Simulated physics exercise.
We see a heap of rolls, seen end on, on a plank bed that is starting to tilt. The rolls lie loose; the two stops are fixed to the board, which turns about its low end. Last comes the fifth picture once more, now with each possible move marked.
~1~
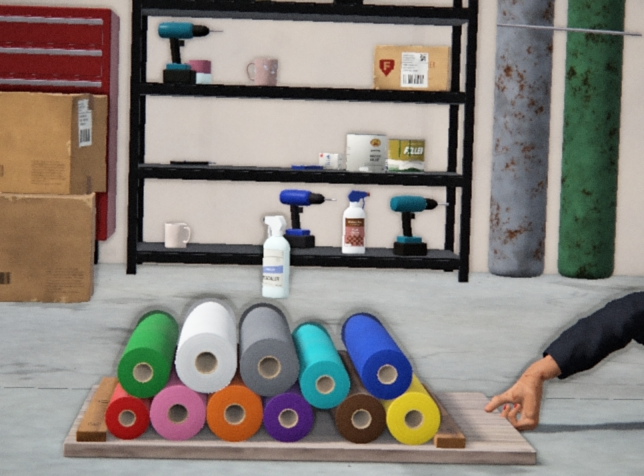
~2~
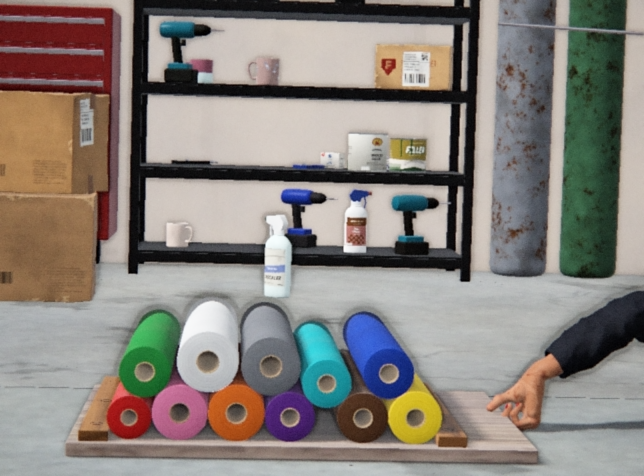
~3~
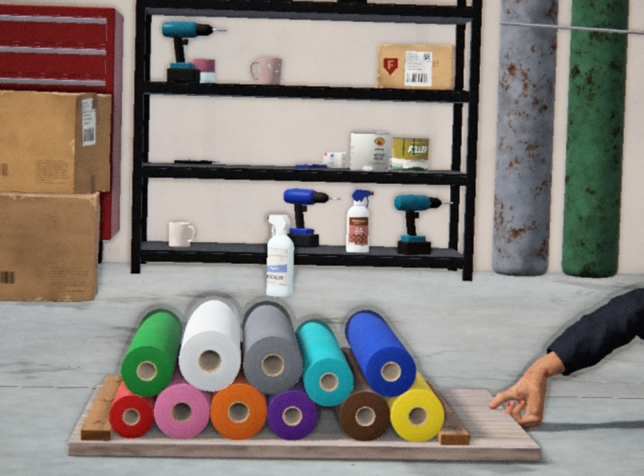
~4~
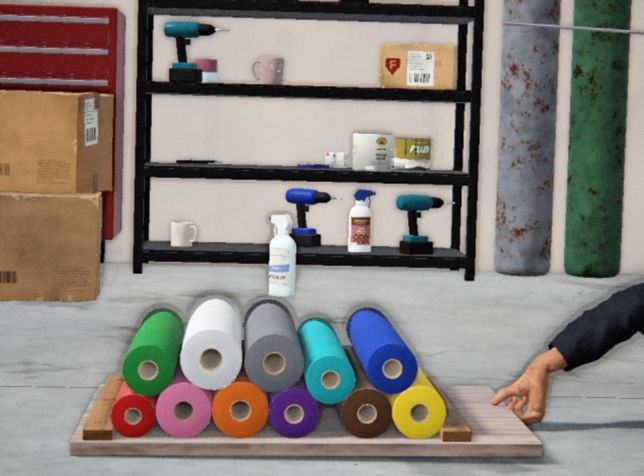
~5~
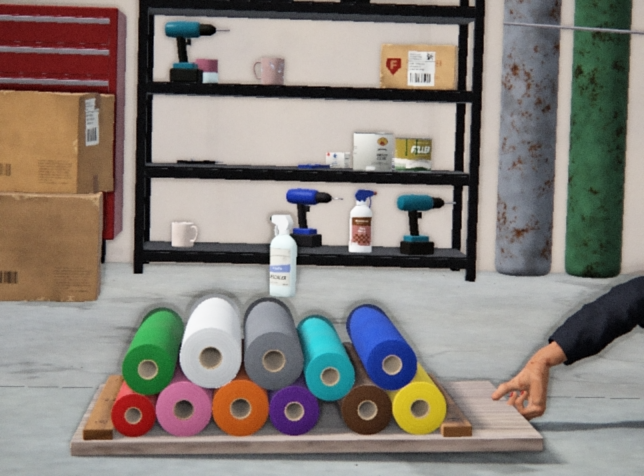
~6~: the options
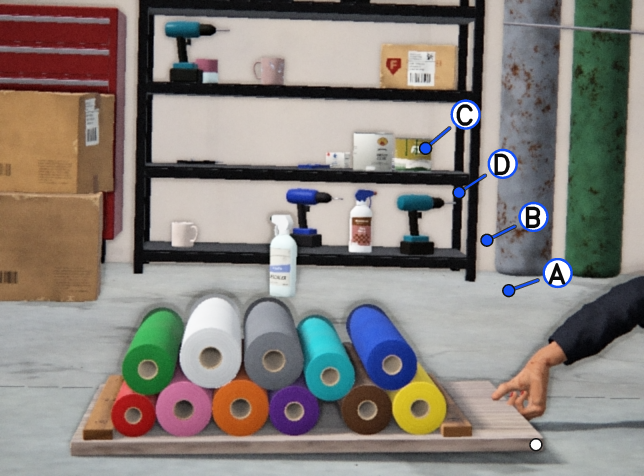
Colourful rolls sit stacked on a board, barely shifting, while a hand touches its right end.
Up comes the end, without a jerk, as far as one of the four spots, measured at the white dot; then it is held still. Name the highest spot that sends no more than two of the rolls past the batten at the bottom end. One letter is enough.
Raise it to A.
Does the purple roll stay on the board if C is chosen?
No, with C.
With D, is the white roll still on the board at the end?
The white roll: No.
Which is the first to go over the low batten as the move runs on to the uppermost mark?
The green one.
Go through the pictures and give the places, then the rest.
The first picture shows brown roll (361, 419); yellow roll (414, 419); grey roll (269, 367).
The second picture shows grey roll (271, 366); white roll (208, 361).
The third picture shows board (299, 414); brown roll (365, 416); yellow roll (418, 416); pink roll (182, 412).
The fourth picture shows board (301, 412); red roll (133, 416); pink roll (183, 410).
The fifth picture shows board (302, 409); red roll (133, 415); pink roll (184, 409).
On the marked copy, A at (509, 291); B at (487, 240); C at (425, 148); D at (459, 193); the white dot at (536, 445).
Taking A. A third of the way, board at 15°.
Two thirds of the way, board at 21°.
When it is over, board at 21°, one over the low batten (green).
As for the rest, B five over the low batten; C eleven over the low batten; D eleven over the low batten.
